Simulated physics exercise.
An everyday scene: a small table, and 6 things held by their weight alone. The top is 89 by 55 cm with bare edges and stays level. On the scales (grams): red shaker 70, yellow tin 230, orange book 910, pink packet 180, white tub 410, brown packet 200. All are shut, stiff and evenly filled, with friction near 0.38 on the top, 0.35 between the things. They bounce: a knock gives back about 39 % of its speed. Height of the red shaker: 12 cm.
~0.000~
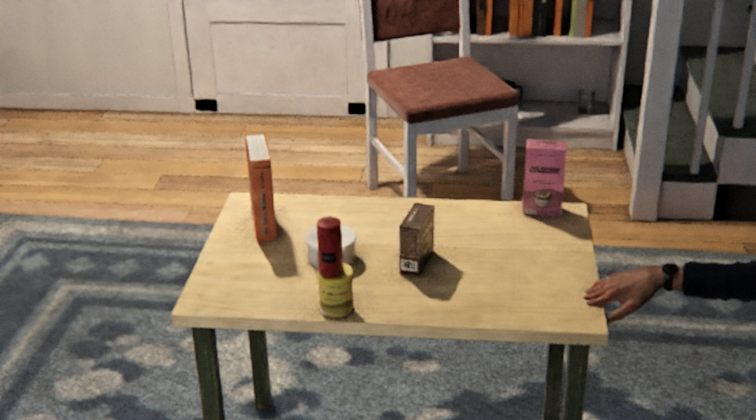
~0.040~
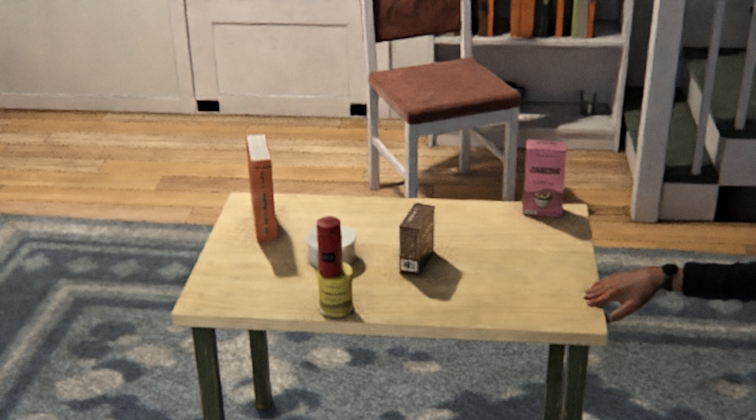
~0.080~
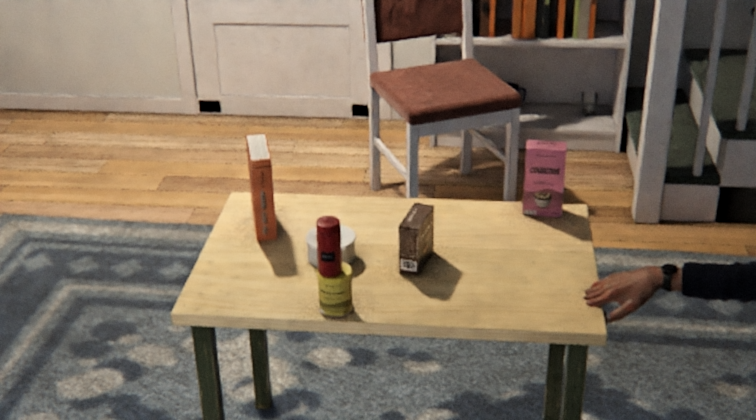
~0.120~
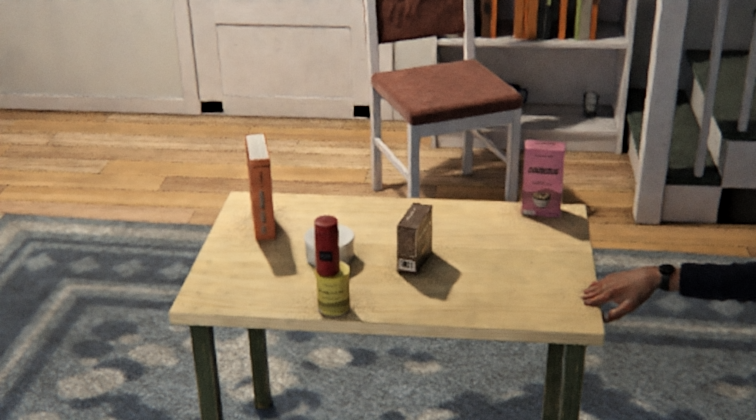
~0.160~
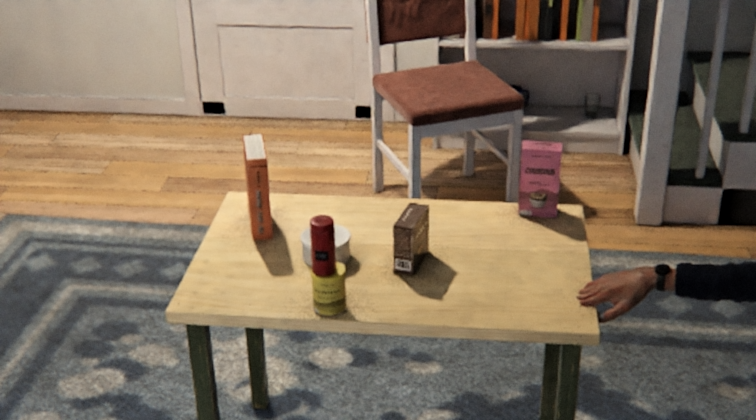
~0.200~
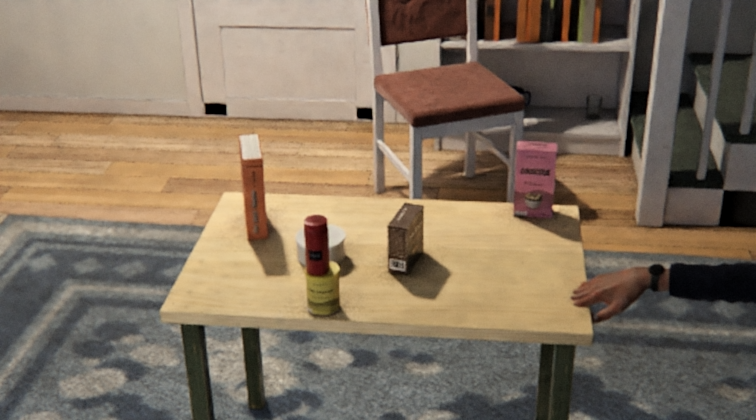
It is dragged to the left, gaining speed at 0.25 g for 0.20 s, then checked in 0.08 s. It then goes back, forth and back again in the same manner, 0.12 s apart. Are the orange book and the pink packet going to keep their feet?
The orange book topples; the pink packet keeps standing.
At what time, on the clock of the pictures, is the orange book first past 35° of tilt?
At about 0.5 s.
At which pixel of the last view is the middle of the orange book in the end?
At about (172, 404).
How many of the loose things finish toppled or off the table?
1 of them.
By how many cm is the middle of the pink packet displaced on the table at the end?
About 0 cm.
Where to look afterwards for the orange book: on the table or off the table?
The orange book finishes off the table.
Around 0.80 s, orange book now off the table.
Around 1.10 s, table 6 cm from its start.
Finally (2.2 s), off the table and tipped over, orange book; the other 5 still in place (within 5 cm). Final places as that camera would see them, orange book near (172, 404), pink packet near (546, 181).
